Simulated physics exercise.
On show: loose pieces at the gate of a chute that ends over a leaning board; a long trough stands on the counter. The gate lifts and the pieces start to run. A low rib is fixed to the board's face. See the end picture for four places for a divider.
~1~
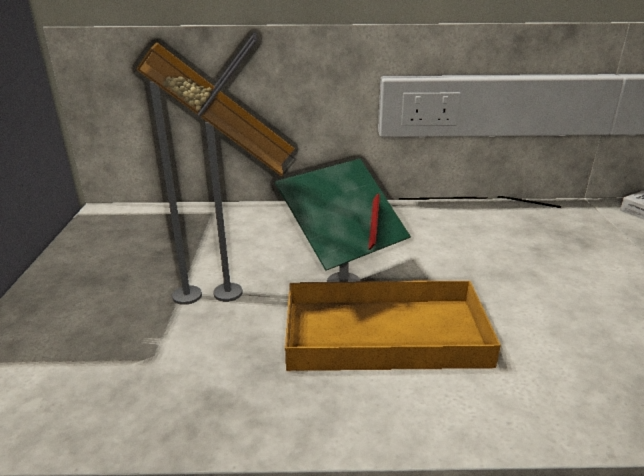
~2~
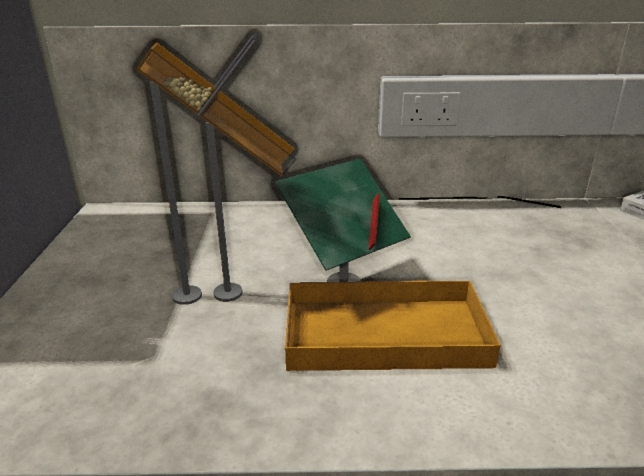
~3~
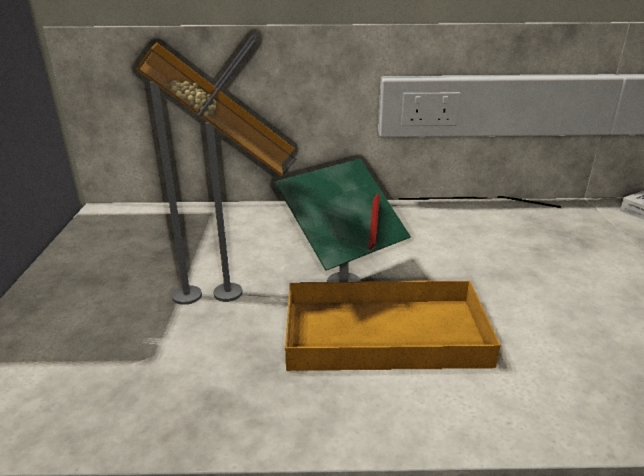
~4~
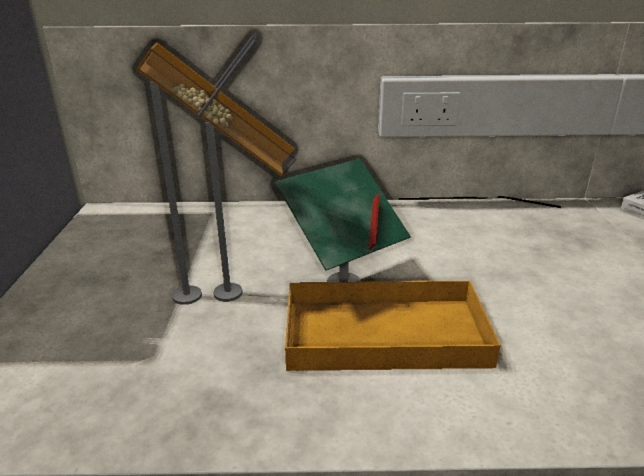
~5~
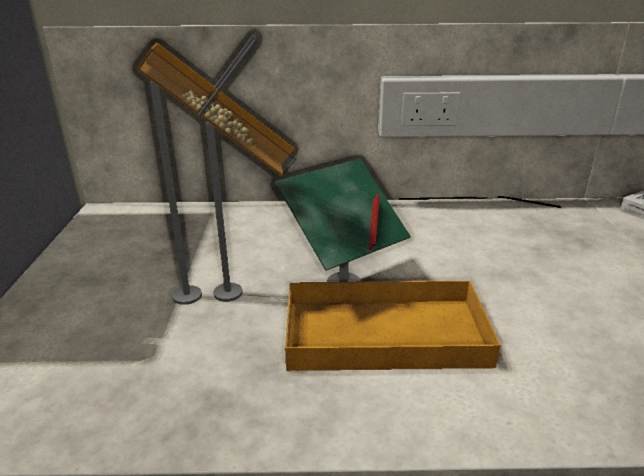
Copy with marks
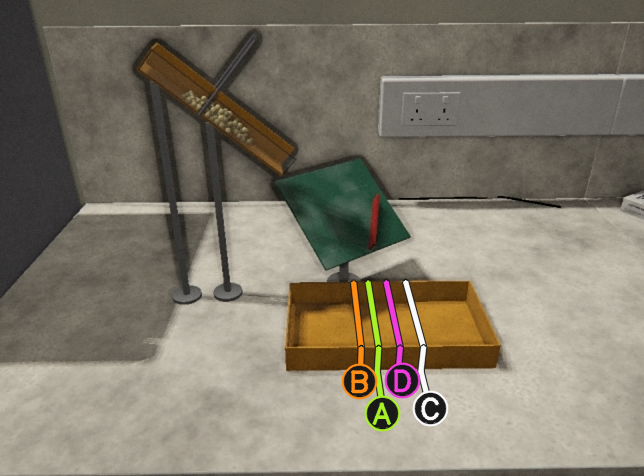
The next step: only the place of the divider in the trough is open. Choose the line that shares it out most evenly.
Go for A.
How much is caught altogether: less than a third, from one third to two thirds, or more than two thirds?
About that: More than two thirds.
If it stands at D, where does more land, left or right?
The left side.
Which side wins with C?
More lands on the left.
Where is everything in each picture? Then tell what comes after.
Load behind the gate at (189, 93), soya beans; lip of the chute at (282, 170), sloping fairly steeply, in the first picture.
Middle of the board at (345, 210), tilted fairly steeply; middle of its low edge at (371, 252); of its high edge at (320, 169), in the second picture.
Front corners of the trough at (286, 348) and (500, 345), empty; front of the load at (214, 108), in the third picture.
Middle of the load at (204, 104); its front at (230, 118), about a quarter of the way to the lip; rib from (379, 194) to (374, 244), in the fourth picture.
Middle of the load at (221, 114); its front at (251, 140), about half of the way to the lip, in the fifth picture.
On the marked copy, line A crosses the front rim at (378, 347); line B crosses the front rim at (361, 347); line C crosses the front rim at (423, 346); line D crosses the front rim at (400, 346).
With A, of what is caught, about half on the left of the divider, about half on the right.
With B, of what is caught, a stray few on the left of the divider, nearly all on the right.
With C, of what is caught, nearly all on the left of the divider, a small part on the right.
With D, of what is caught, nearly all on the left of the divider, a small part on the right.
